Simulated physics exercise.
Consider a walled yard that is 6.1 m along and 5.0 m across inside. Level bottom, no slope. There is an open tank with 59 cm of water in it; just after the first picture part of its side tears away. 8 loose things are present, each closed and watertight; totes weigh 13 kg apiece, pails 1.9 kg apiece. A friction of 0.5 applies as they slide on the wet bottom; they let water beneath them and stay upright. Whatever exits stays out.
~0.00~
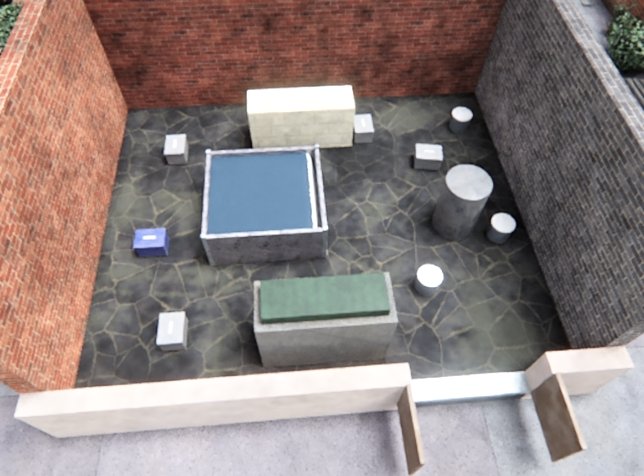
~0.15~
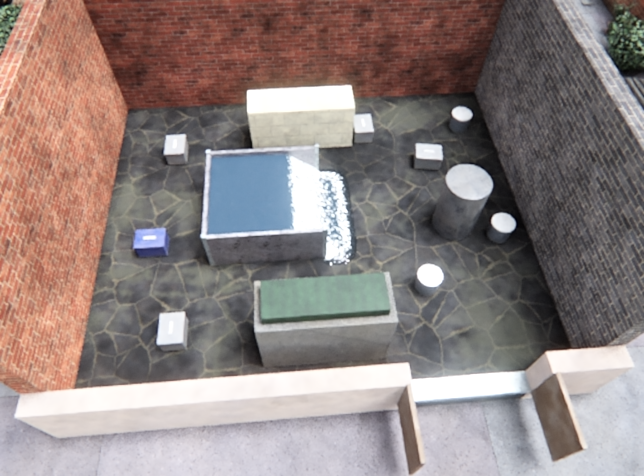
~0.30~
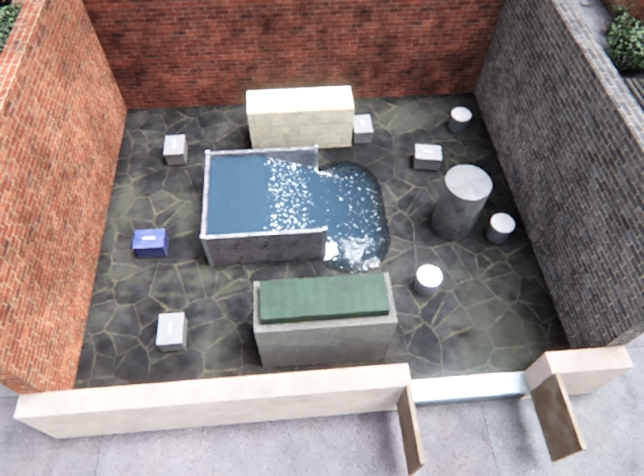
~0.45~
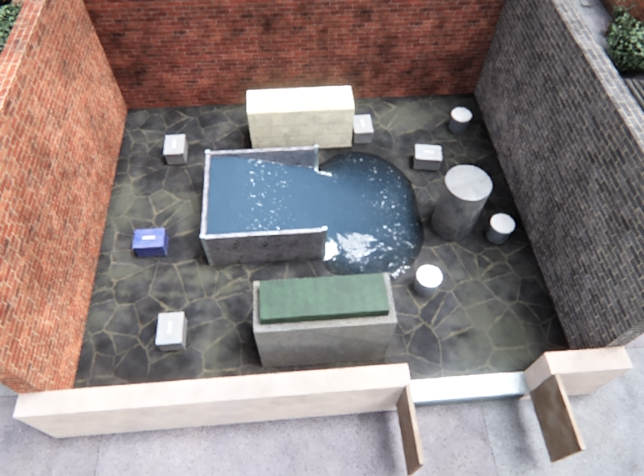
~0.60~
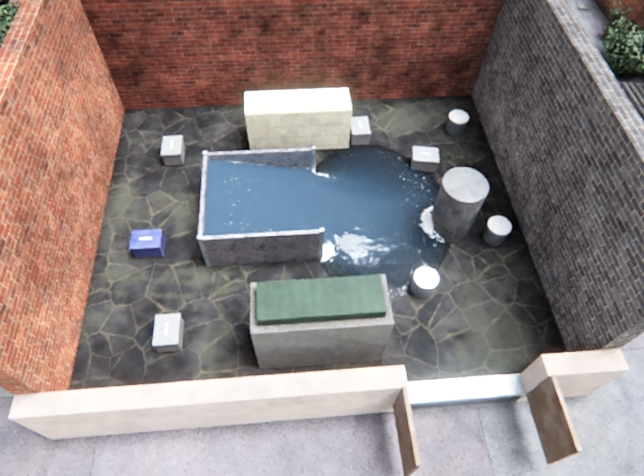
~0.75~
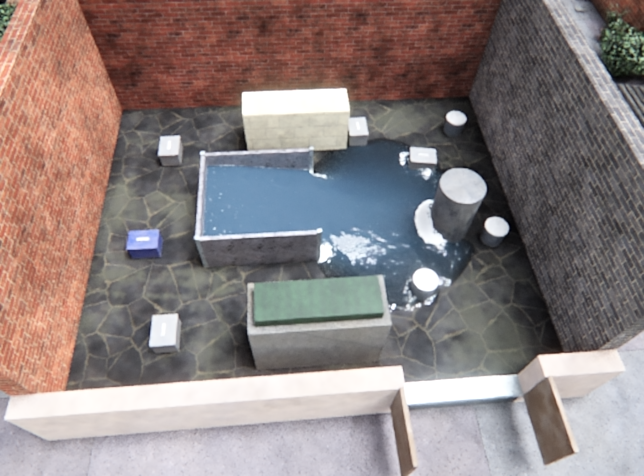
Water pouring from the open right side of a raised tank, spreading across a walled stone yard and around a grey cylinder.
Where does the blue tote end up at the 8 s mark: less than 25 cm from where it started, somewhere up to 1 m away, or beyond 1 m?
Less than 25 cm from its start.
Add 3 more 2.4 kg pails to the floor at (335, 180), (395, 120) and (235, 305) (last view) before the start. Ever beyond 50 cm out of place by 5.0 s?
Beyond it, beyond it, within it.
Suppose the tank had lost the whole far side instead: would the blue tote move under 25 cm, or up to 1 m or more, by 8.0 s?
After that, the blue tote hardly moves.
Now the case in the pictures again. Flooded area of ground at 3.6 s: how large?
At that time the wet patch spans about 17 m2.
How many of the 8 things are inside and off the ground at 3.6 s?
Total: 4.
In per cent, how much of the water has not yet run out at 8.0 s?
Still held: Near 76 %.
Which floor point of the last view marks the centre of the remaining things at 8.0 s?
That lands at roughly (253, 206).
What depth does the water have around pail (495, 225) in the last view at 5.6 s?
About 8 cm.
After 1.6 s the blue tote is near (143, 239), 0.0 m from its start, aground; 0 of 8 are out; 0 afloat.
After 3.6 s the blue tote is near (143, 239), 0.0 m from its start, aground; 0 of 8 are out; 4 afloat.
After 5.6 s the blue tote is near (143, 239), 0.0 m from its start, aground; 1 of 8 are out; 2 afloat.
After 8.0 s the blue tote is near (143, 239), 0.0 m from its start, aground; 1 of 8 are out; 2 afloat.
